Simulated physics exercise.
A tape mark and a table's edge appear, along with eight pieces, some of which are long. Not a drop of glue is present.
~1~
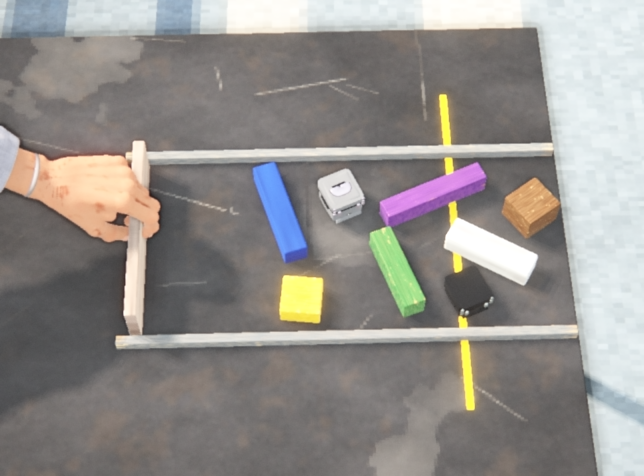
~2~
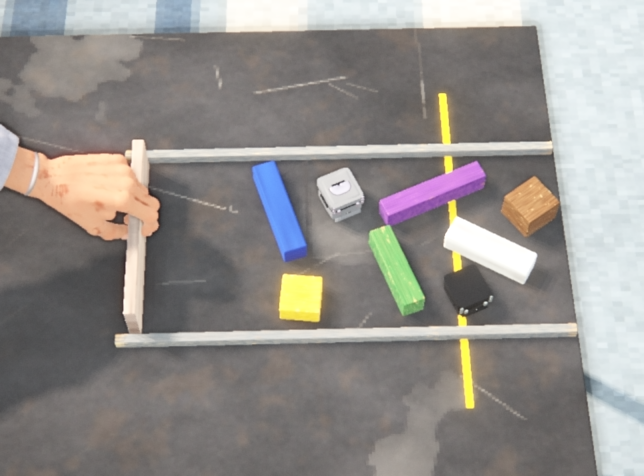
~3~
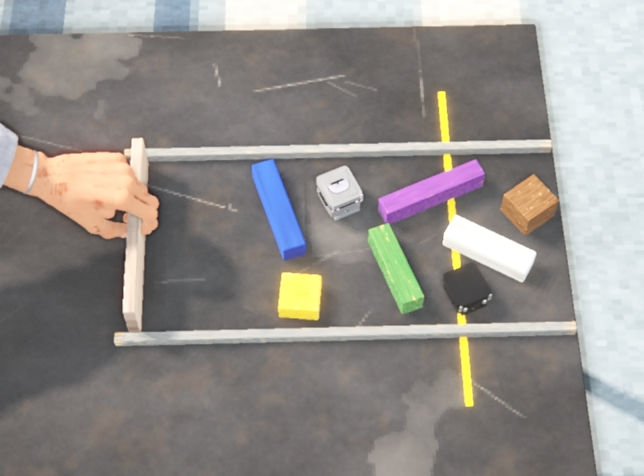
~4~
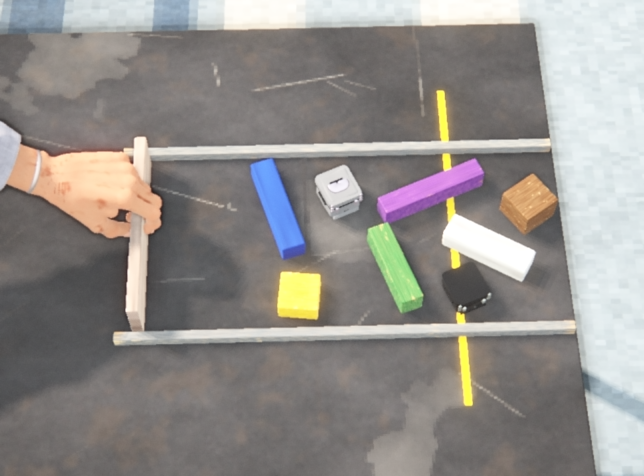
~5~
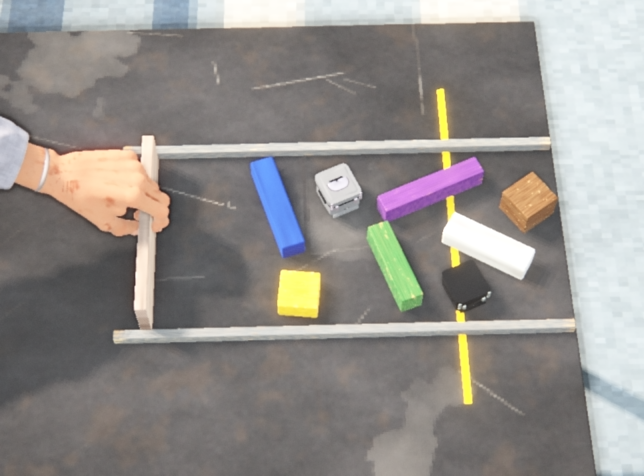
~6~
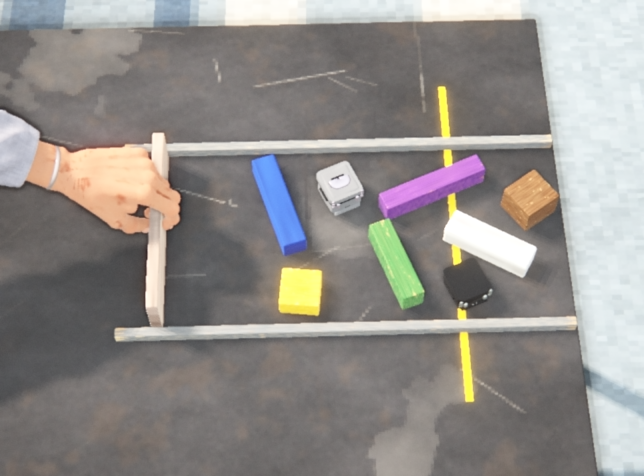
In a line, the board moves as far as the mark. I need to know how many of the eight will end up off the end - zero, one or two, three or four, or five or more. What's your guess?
I'd say zero.
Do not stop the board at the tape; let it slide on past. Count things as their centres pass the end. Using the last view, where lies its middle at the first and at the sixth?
The first one at (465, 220), the next at (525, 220).
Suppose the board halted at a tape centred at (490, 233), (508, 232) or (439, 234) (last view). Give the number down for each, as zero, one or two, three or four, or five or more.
For each place: Three to four; either three or four; none.
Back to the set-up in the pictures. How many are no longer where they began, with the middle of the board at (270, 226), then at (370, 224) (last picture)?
I get 1 at the one place and 5 at the other.
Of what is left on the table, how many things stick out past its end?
I'd put it at 3.
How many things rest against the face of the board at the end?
All in all, 2.
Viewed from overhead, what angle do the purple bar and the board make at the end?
It sits some 40° out of line.
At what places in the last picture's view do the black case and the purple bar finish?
In the last picture the first middle sits at (546, 280) and the other at (549, 168).
Early on, none off yet; brown block at rest near (530, 200); white stick at rest near (489, 244); black case at rest near (466, 285).
A while later, none off yet; brown block at rest near (531, 201); white stick travelled a little near (507, 242); black case travelled about its own width near (505, 281).
Finally, the number that fall off is zero.
